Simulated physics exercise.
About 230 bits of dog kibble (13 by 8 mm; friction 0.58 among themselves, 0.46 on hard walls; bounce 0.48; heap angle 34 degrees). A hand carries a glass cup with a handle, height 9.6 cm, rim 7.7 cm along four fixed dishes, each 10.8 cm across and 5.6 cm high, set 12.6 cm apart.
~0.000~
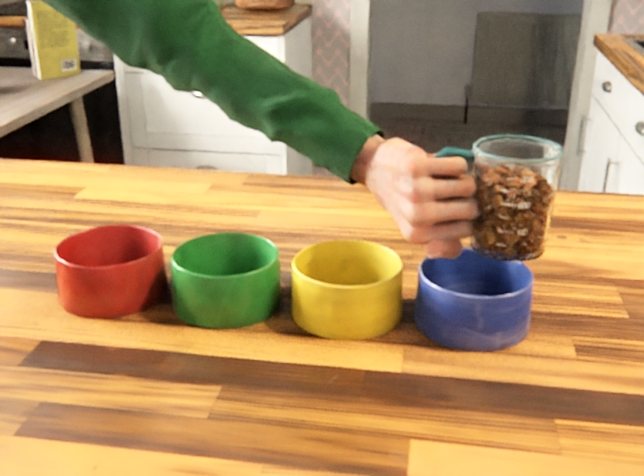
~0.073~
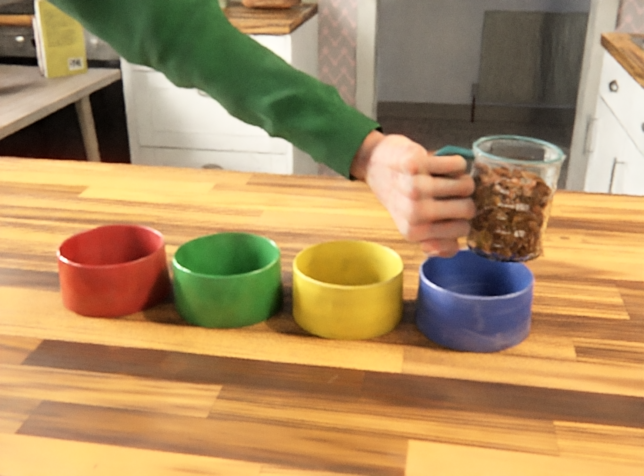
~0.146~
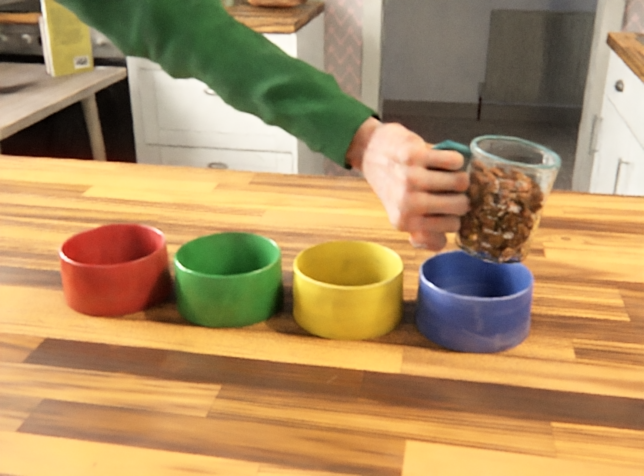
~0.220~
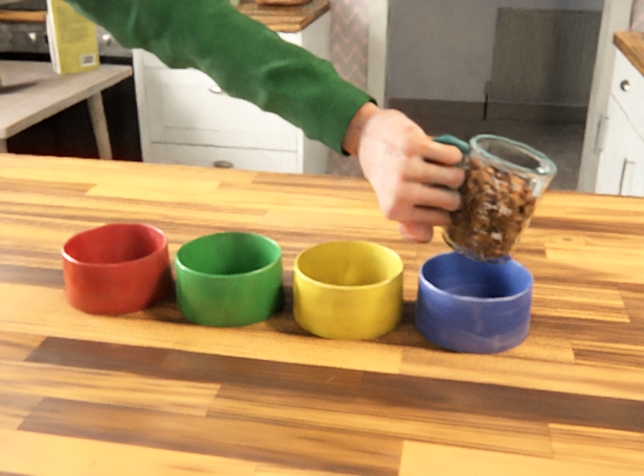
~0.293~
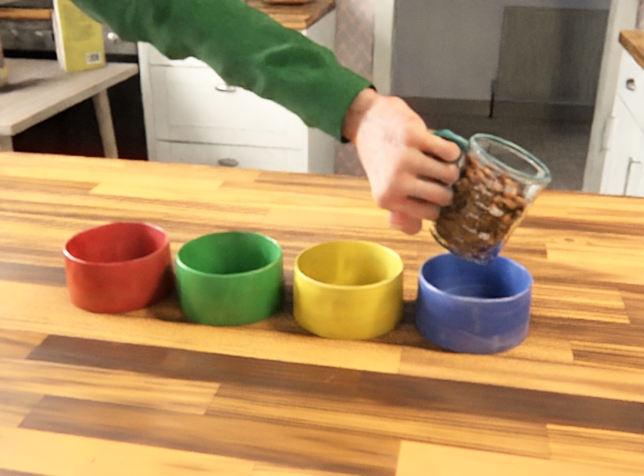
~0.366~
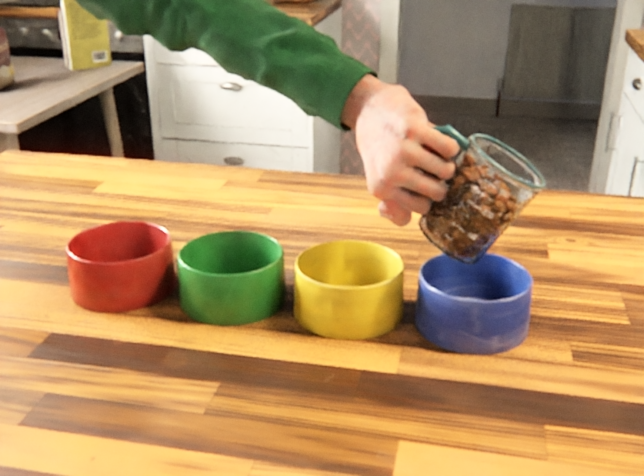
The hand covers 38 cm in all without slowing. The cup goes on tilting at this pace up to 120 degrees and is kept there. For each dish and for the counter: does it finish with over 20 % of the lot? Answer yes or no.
Red no, blue yes, green no, yellow yes, counter yes.
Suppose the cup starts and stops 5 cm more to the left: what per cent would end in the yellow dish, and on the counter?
In that case yellow 90, counter 10.
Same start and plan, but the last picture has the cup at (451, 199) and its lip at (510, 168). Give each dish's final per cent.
Red 0, blue 0, green 70, yellow 0.
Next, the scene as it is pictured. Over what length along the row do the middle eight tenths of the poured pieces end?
Some 13 cm.
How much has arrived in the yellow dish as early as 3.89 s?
Some 35 per cent.
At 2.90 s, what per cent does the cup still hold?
About 0 per cent.
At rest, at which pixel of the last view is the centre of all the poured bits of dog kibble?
Around (410, 309).
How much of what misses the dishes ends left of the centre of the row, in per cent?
About 0 per cent.
After 1.88 s, tilt 120 degrees; cup holds 0 %, blue 30 %, yellow 35 %.
Then, at 2.90 s, tilt 120 degrees; cup holds 0 %, blue 30 %, yellow 35 %.
Then, at 3.89 s, tilt 120 degrees; cup holds 0 %, blue 30 %, yellow 35 %.
By 4.2 s all is still; red 0 %, blue 30 %, green 0 %, yellow 35 %, counter 35 %.
